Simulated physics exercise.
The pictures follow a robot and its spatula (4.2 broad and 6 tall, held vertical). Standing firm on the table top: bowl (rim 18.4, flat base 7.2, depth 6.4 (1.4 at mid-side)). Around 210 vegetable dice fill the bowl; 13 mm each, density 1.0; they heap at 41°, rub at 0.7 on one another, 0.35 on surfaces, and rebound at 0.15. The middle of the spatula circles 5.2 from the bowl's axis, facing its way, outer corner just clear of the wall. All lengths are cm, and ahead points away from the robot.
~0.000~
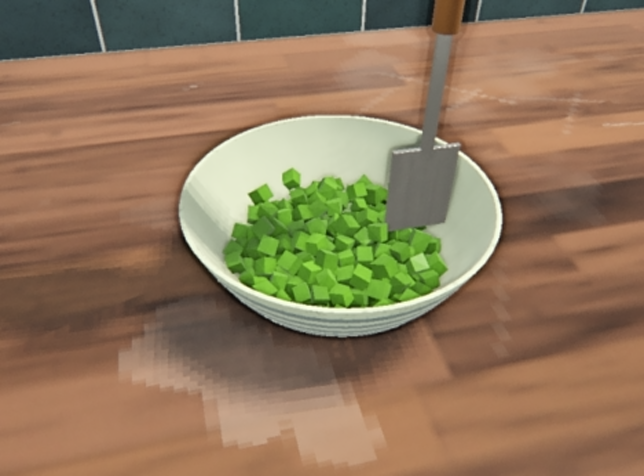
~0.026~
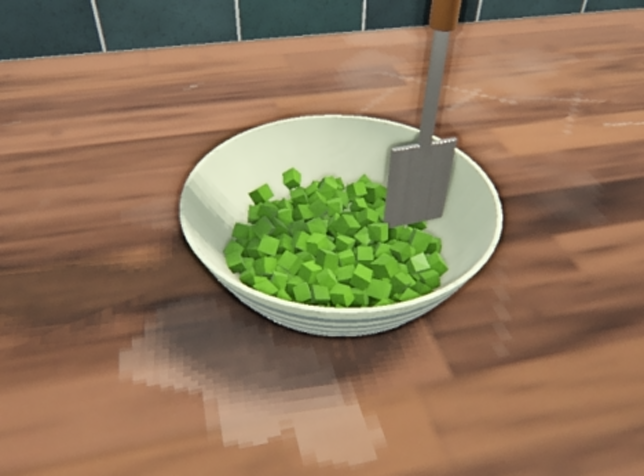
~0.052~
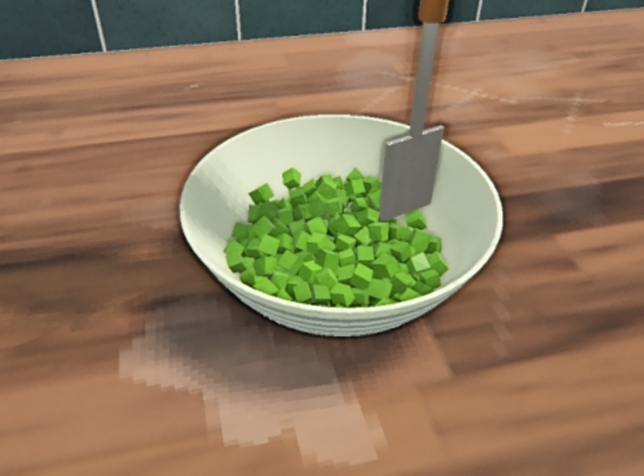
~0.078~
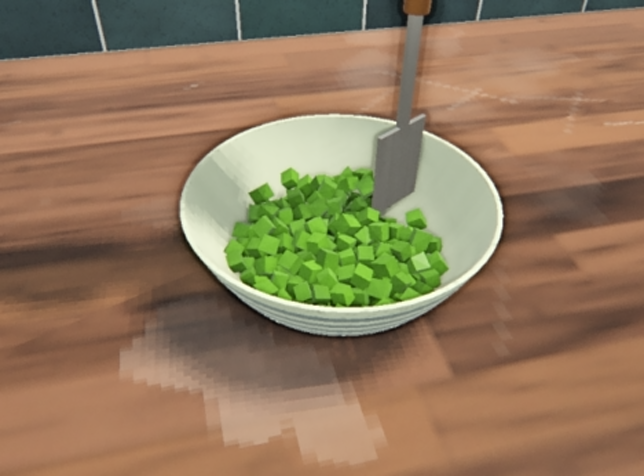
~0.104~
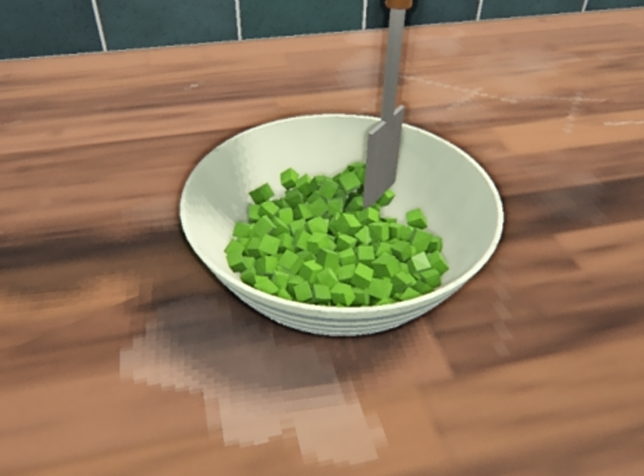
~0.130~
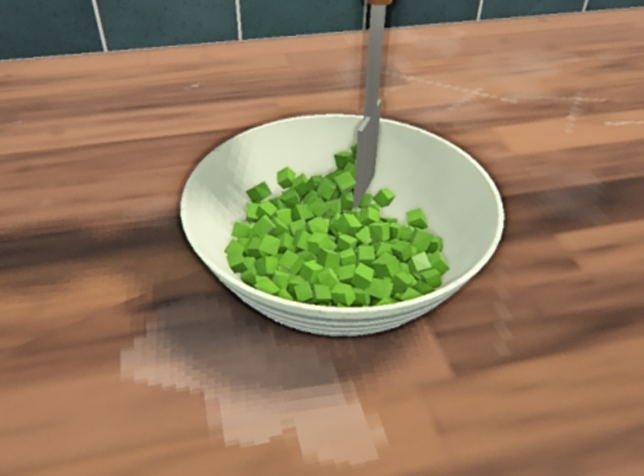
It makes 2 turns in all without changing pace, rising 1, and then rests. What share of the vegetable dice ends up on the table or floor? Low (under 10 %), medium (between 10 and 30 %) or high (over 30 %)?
A medium share, between 10 and 30 %, ends on the table or floor.
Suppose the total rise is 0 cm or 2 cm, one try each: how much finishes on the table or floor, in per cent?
Some 25 and 20 per cent.
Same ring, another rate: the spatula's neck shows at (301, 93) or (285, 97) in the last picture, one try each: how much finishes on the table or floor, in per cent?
About 45 and 40 per cent.
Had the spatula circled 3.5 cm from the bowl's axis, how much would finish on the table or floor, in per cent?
In that case some 15 per cent.
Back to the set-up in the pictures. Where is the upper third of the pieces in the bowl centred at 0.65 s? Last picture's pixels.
Near (440, 217).
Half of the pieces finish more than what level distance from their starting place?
About 6 cm.
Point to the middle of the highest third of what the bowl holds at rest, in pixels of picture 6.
Around (349, 216).
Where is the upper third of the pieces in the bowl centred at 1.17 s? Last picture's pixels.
Around (323, 282).
After 0.65 s, 317° round, highest piece 9 above the table; 200 in the bowl, 10 on the table or floor, 1 in flight or on the tool.
After 1.17 s, 219° round, highest piece 7 above the table; 185 in the bowl, 25 on the table or floor, 1 in flight or on the tool.
After 1.63 s, 0° round, highest piece 6 above the table; 181 in the bowl, 30 on the table or floor.
After 2.33 s, 0° round, highest piece 5 above the table; 181 in the bowl, 30 on the table or floor.
In the end, 181 in the bowl, 30 on the table or floor. That is 14 % on the table or floor.
